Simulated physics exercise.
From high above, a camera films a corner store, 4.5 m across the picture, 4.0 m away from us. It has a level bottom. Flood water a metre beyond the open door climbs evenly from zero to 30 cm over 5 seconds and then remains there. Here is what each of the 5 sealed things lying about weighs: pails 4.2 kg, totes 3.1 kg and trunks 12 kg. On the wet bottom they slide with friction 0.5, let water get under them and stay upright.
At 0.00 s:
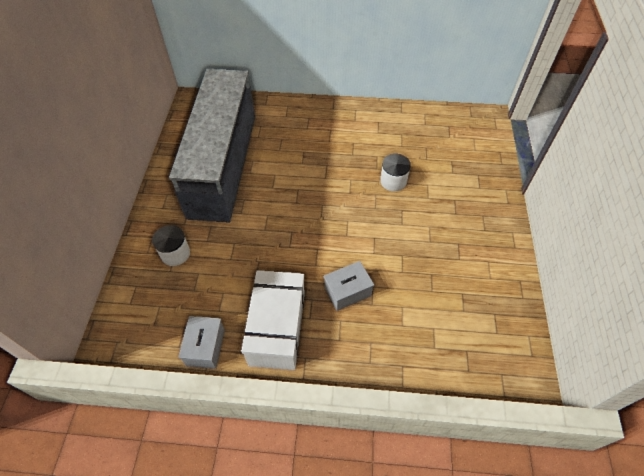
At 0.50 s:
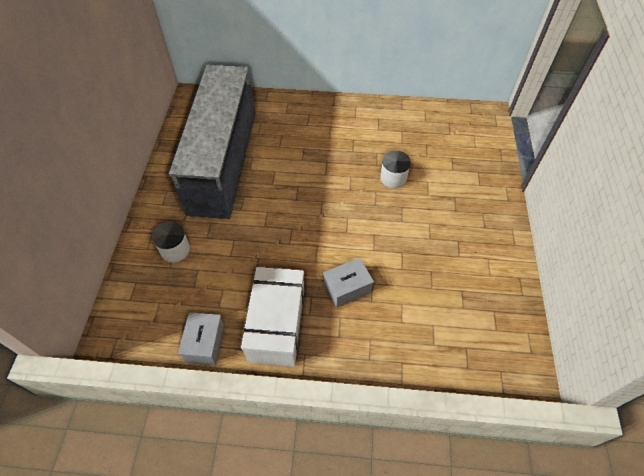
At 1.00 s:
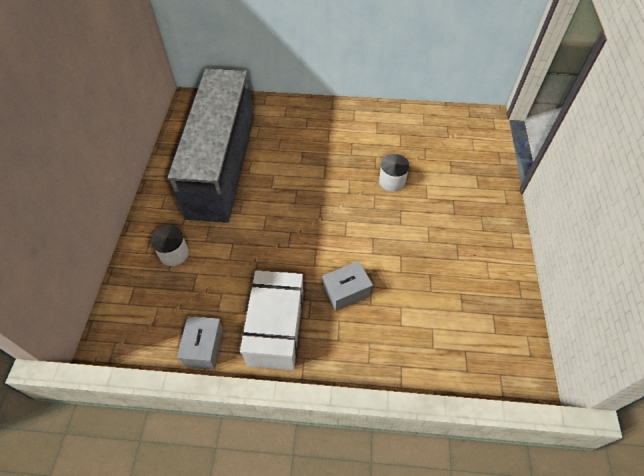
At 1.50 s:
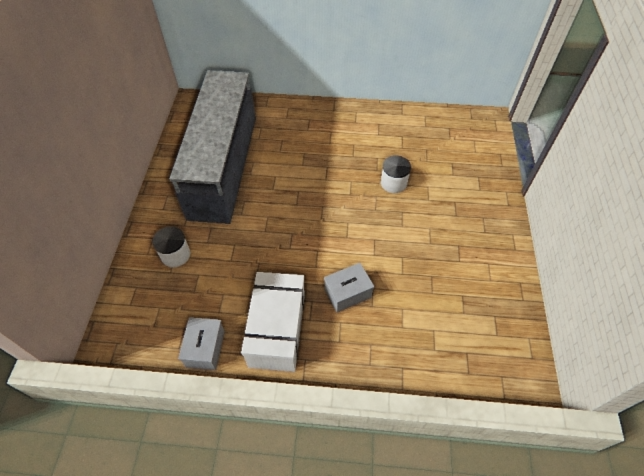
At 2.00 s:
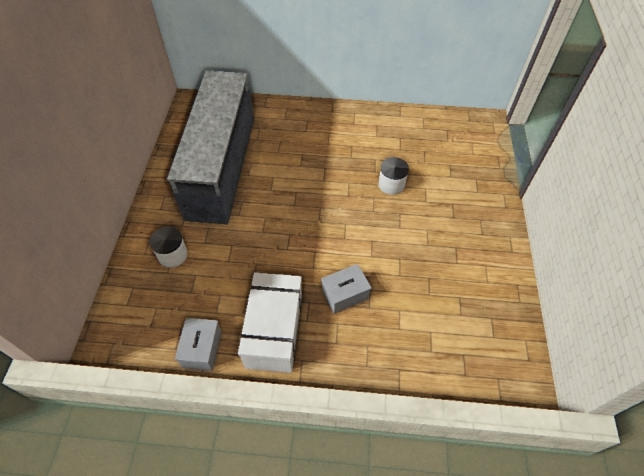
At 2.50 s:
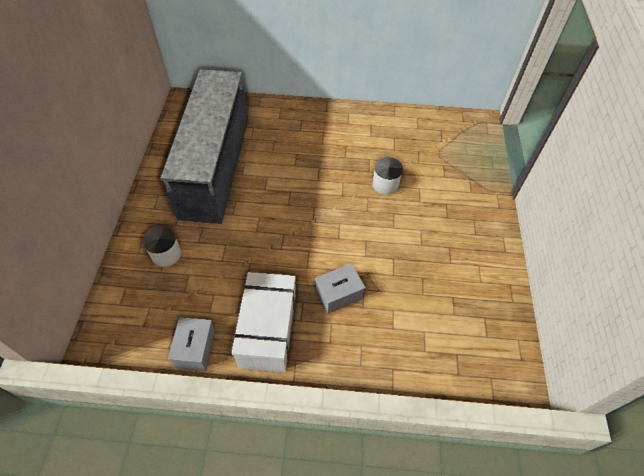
Greenish water gathers outside a corner store with a plank floor, seen from high above. Inside, a dark counter with a speckled grey top stands at the left, two dark-topped white pails sit apart, and a strapped white trunk rests between two grey totes near the front. The water covers the outside tiles, then slips through the right-hand opening onto the planks, while the objects stay put and the camera shifts slightly.
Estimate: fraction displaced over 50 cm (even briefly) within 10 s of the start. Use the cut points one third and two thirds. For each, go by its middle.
It falls from one third to two thirds.
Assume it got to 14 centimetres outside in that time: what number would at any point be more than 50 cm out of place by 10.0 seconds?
Then 0.
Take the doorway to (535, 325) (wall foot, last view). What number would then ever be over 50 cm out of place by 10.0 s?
The count would be 4.
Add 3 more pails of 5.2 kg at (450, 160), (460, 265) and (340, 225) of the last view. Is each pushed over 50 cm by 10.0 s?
Sequence: Above the line / below the line / above the line.
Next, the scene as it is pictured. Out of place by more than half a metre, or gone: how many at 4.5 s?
I make it 0.
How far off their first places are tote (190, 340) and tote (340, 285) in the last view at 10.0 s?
The first is 30 cm from its start, the second 150 cm.
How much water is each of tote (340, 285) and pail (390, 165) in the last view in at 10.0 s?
I'd estimate 4 cm for the first and 18 cm for the second.
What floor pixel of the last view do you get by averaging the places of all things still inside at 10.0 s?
(241, 333).
After 3.5 s 0 of 5 are over 50 cm from their spots; 0 afloat.
After 4.5 s 0 of 5 are over 50 cm from their spots; 0 afloat.
After 7.0 s 2 of 5 are over 50 cm from their spots; 1 afloat.
After 10.0 s 3 of 5 are over 50 cm from their spots, and 3 have been at some point; 5 afloat.
